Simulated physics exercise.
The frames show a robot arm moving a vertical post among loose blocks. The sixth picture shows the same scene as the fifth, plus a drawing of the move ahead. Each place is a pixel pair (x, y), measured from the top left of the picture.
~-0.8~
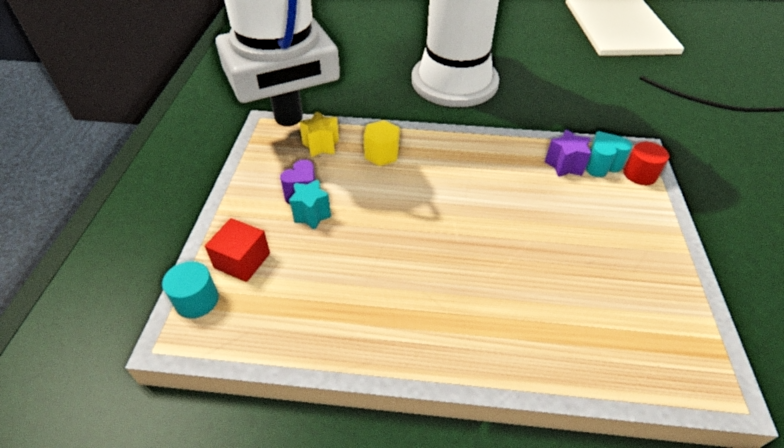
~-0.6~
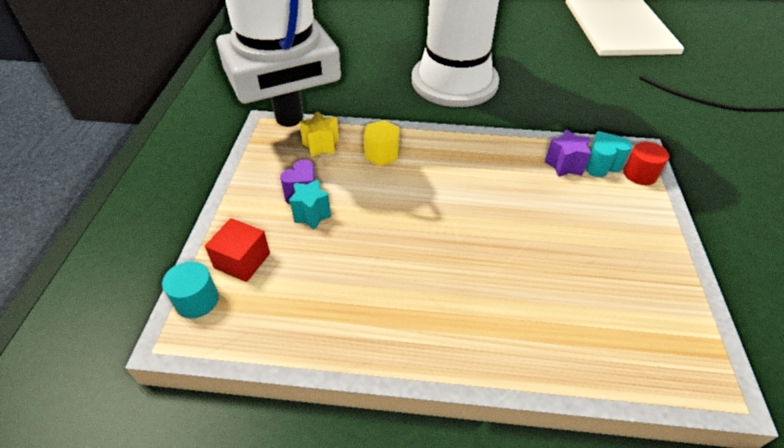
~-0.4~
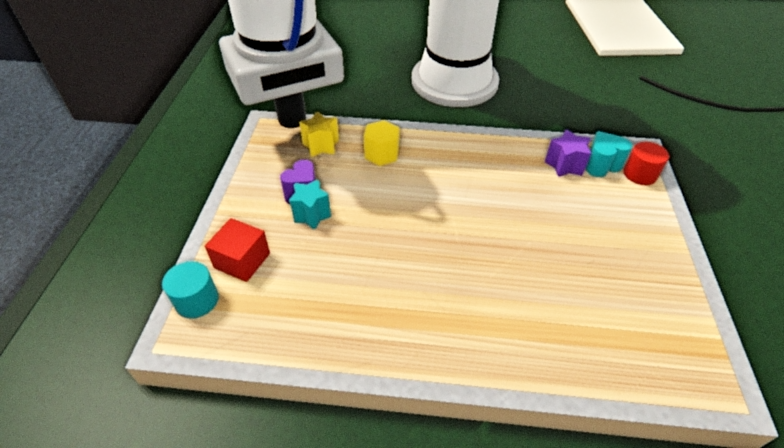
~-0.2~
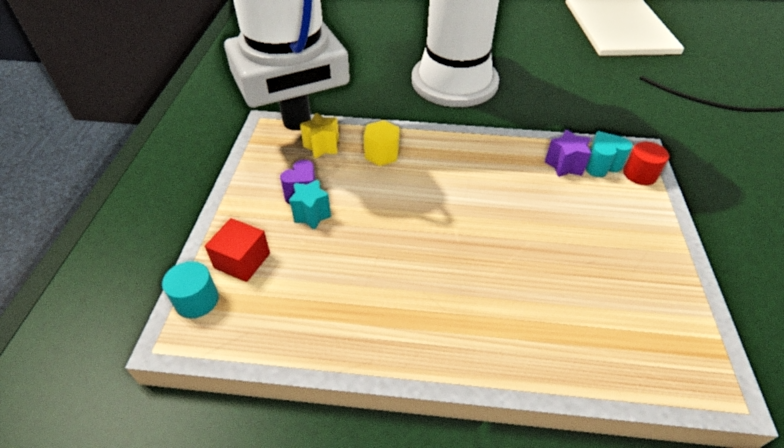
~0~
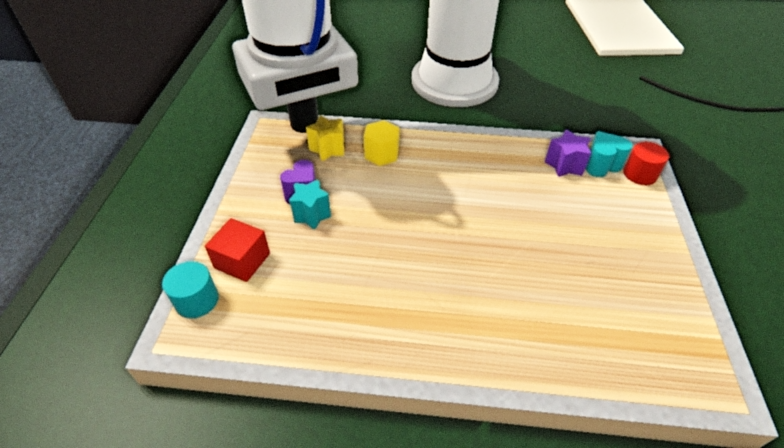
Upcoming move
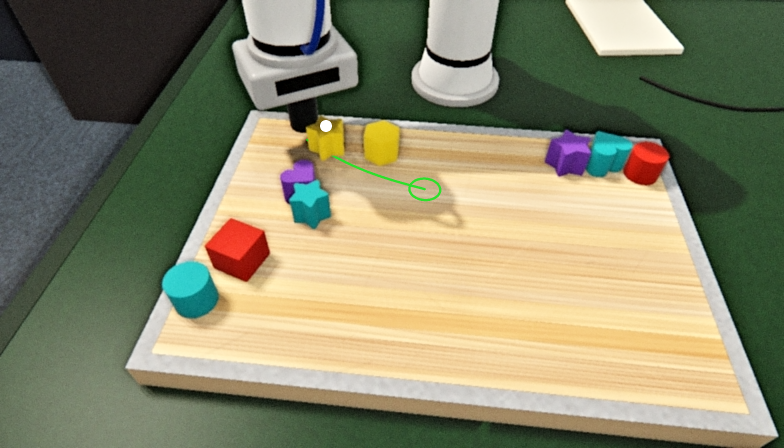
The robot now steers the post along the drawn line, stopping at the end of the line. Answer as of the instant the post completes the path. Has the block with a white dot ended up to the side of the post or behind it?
That would be a no.
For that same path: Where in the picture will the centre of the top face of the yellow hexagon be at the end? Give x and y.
So, by the moment the path ends, you'll find the top centre of the yellow hexagon at (403, 135).
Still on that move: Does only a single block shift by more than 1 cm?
Going by the path, no.
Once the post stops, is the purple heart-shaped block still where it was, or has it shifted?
It is still on its spot.
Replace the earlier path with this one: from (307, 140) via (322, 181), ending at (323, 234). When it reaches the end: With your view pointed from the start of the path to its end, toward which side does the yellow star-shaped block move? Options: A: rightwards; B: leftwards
My answer is option B.
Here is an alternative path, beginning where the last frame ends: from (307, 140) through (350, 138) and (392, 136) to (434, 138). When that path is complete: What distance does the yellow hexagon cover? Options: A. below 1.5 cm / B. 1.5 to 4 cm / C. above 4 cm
My answer is option B.
Path on the board, from (307, 140) by way of (340, 159) and (379, 176) to (425, 189); the dot is on the yellow star-shaped block.
On the path given first. One third of the way, post (338, 145); yellow star-shaped block (362, 145); yellow hexagon (394, 133), turned 20° anticlockwise.
Two thirds of the way, post (379, 162); yellow star-shaped block (405, 163); yellow hexagon (403, 135), turned 55° anticlockwise.
At the end, post (426, 175); purple heart-shaped block in place; yellow star-shaped block (453, 178); yellow hexagon (403, 135), turned 55° anticlockwise.
